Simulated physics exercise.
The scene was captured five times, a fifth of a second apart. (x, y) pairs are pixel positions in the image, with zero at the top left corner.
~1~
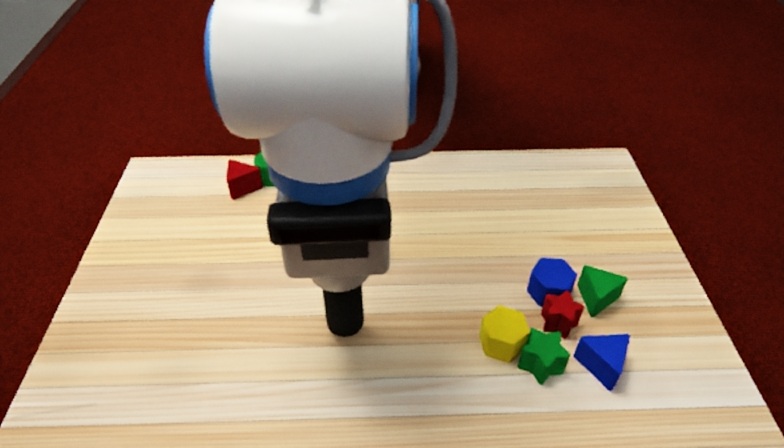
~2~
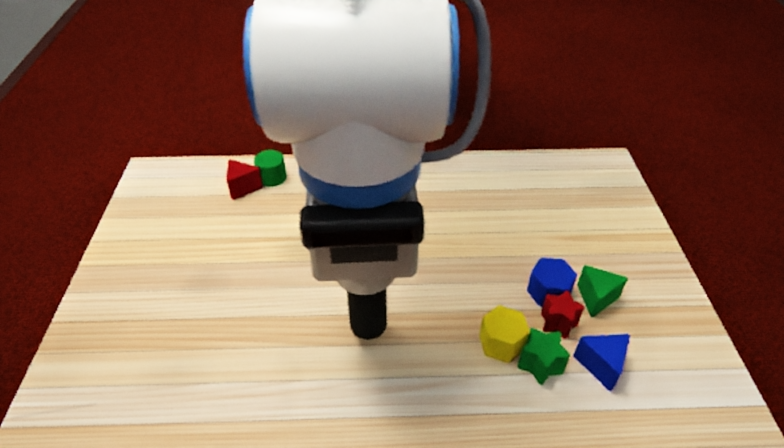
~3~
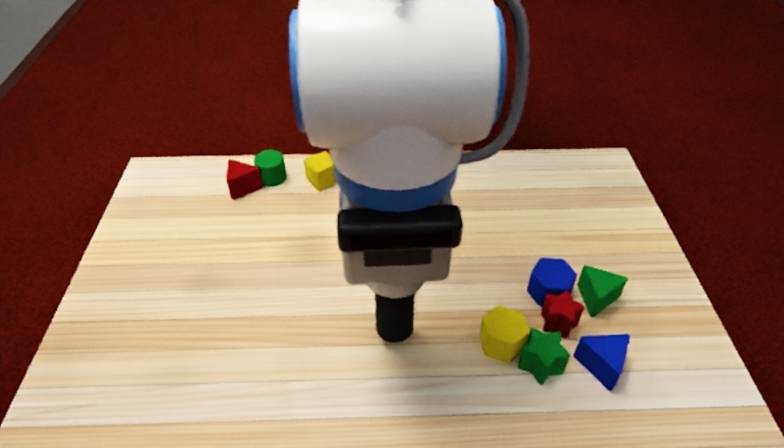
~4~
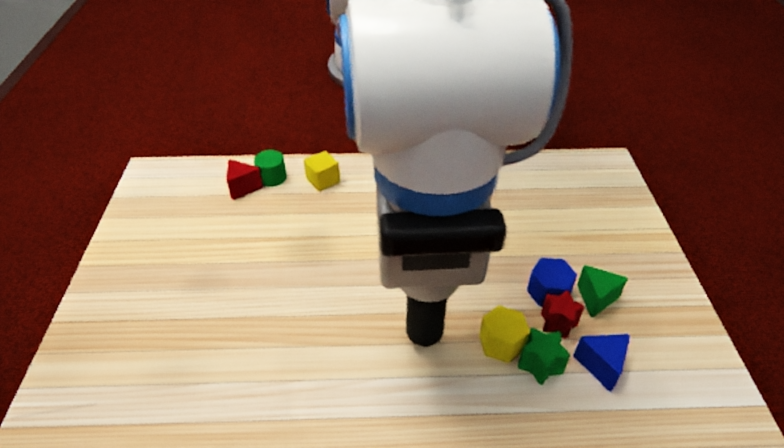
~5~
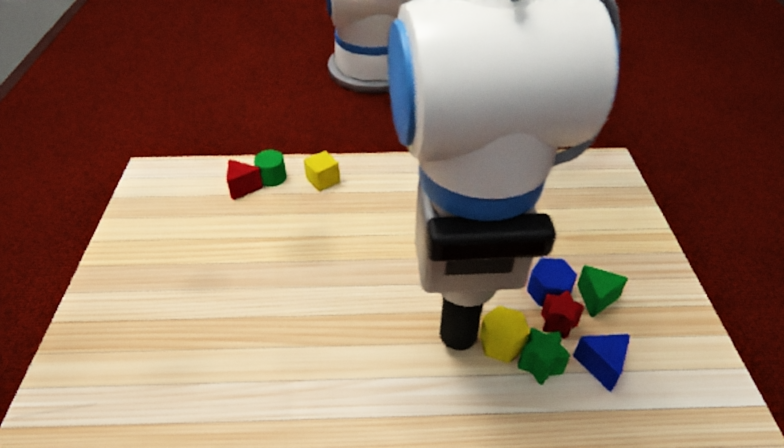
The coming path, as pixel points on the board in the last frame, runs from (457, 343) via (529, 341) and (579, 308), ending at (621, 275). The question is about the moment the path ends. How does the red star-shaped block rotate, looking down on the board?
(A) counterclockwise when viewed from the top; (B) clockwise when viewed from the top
Option A.
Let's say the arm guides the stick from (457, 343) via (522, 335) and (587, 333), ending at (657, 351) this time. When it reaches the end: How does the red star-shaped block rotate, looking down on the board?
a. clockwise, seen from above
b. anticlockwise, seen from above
My pick is b.
The first path, step by step. One third of the way, stick at (533, 332); yellow six-sided block at (578, 327), turned 20° clockwise; green star-shaped block at (584, 363), turned 55° clockwise; red star-shaped block at (576, 298), turned 10° anticlockwise; blue triangular block at (623, 348), turned 30° clockwise.
Two thirds of the way, stick at (583, 298); yellow six-sided block at (613, 319), turned 60° clockwise; green star-shaped block at (584, 363), turned 60° clockwise; red star-shaped block at (609, 274), turned 40° anticlockwise; green triangular block at (634, 264); blue triangular block at (639, 352), turned 80° clockwise.
At the end, stick at (625, 266); yellow six-sided block at (613, 319), turned 60° clockwise; green star-shaped block at (584, 363), turned 60° clockwise; red star-shaped block at (649, 243), turned 40° anticlockwise; green triangular block at (680, 250); blue triangular block at (639, 352), turned 80° clockwise.
